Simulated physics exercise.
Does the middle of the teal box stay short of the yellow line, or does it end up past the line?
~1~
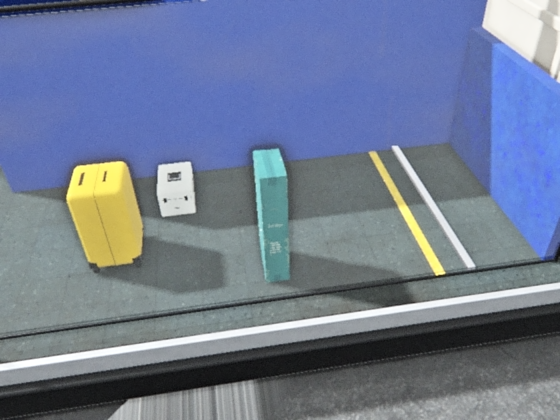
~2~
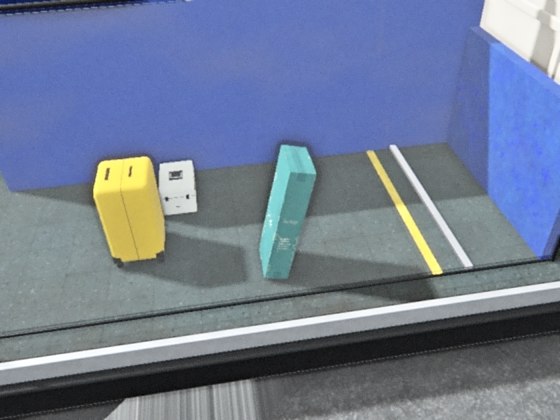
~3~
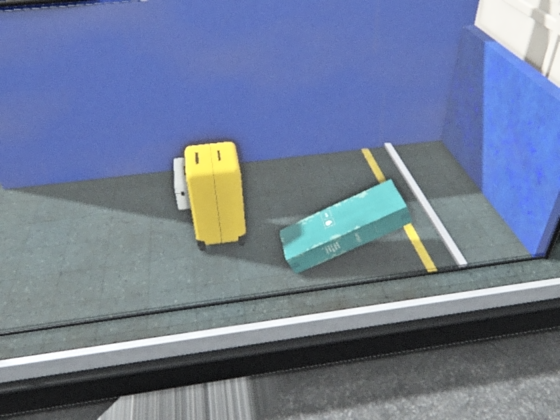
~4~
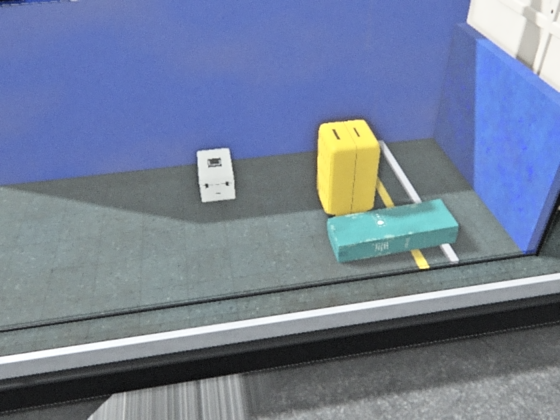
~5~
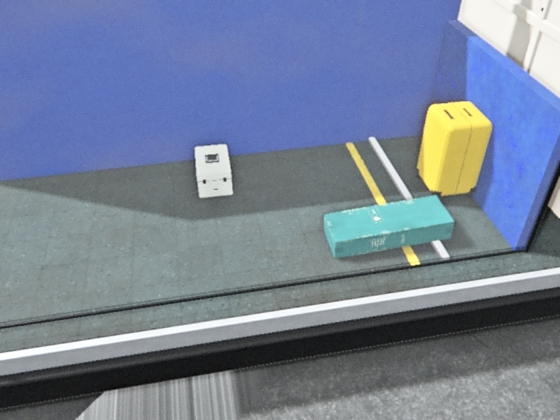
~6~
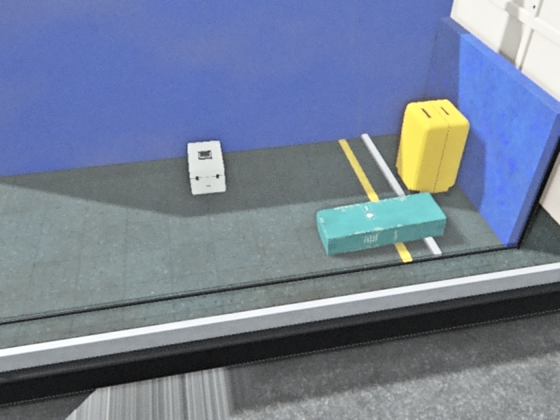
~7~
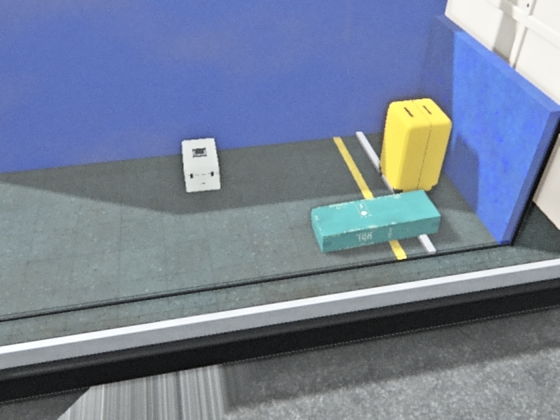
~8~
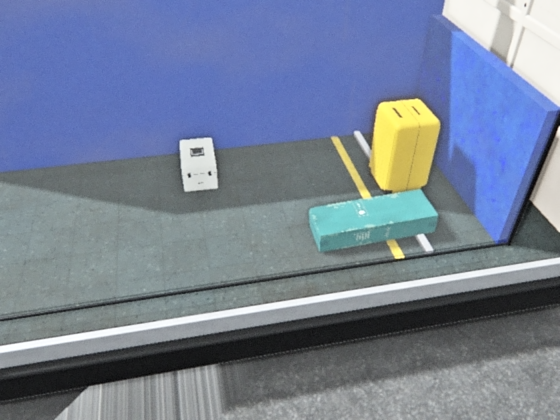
It stays short of the line. The teal box comes to rest on its side with its middle just to the left of the yellow line, though its right end reaches over it.
